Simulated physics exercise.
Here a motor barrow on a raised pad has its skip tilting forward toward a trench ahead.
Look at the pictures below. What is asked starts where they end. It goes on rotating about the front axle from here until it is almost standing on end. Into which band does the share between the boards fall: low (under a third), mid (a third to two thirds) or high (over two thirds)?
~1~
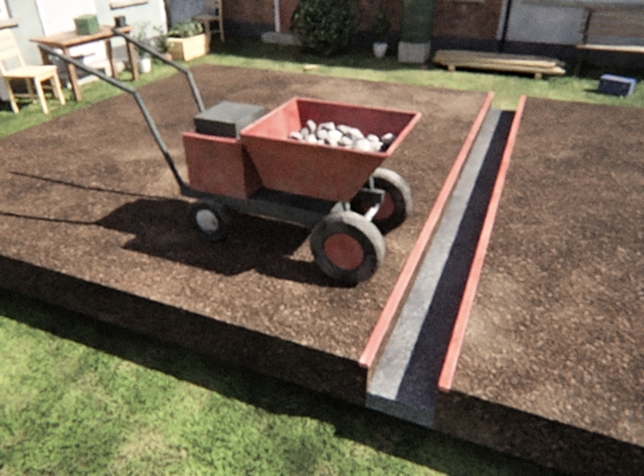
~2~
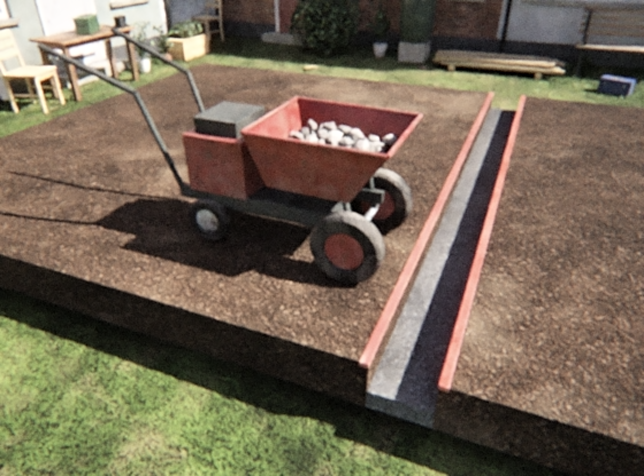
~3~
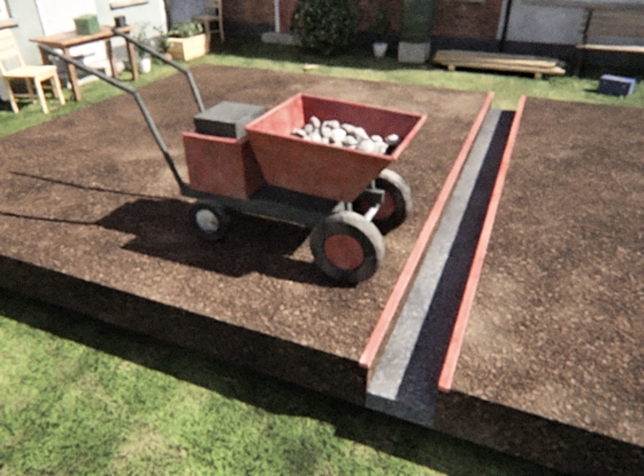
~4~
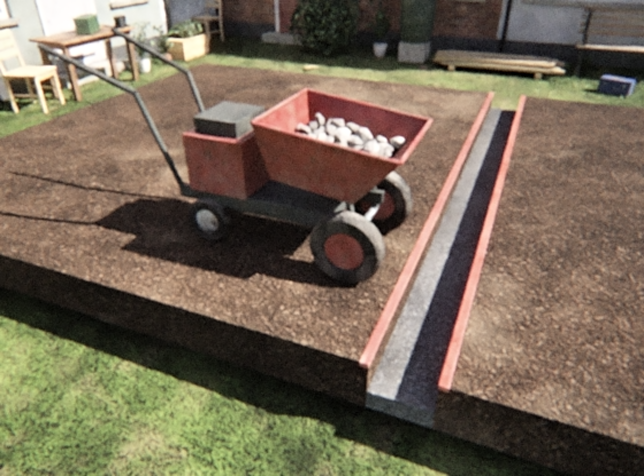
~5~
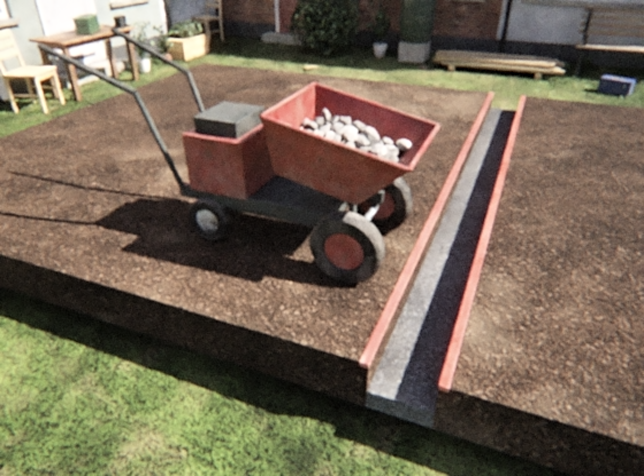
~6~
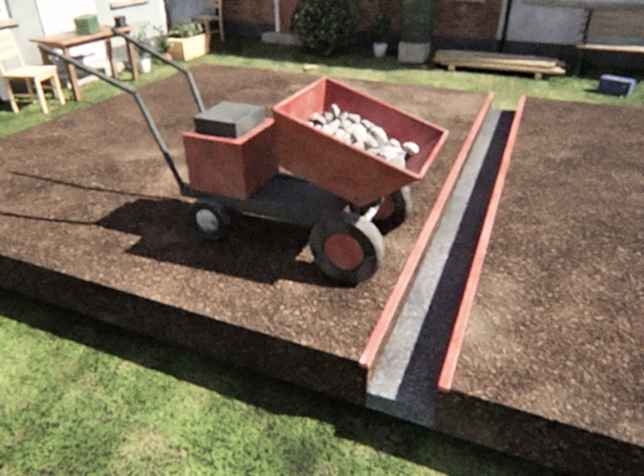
The low band.
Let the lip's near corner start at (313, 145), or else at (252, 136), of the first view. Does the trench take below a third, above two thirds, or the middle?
For the first case, over two thirds; for the second case, under a third.
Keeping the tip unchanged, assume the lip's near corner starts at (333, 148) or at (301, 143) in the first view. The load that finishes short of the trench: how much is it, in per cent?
First spot 0 per cent, second spot 20 per cent.
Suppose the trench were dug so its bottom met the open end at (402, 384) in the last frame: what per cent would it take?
I'd put it at about 10 in a hundred.
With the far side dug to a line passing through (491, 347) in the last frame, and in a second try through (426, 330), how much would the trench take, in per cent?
About 90 and 0 per cent.
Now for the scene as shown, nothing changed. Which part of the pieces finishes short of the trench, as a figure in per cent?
Estimate: Around 0 per cent.
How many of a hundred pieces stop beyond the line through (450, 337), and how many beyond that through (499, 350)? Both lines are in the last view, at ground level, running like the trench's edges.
Roughly 60 and 30 percent.
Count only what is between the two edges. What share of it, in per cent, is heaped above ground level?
Around 45 in a hundred.
Just after the last frame, skip tipped steeply; every one in the skip.
A moment on, skip tipped right over; the larger part in the skip; about a tenth beyond it; just a few falling.
Further on, skip tipped right over; roughly a third in the skip; about a tenth in or heaped over the trench; roughly two thirds beyond it.
When it is over, skip tipped right over; roughly a quarter in the skip; about a tenth in or heaped over the trench; roughly two thirds beyond it.
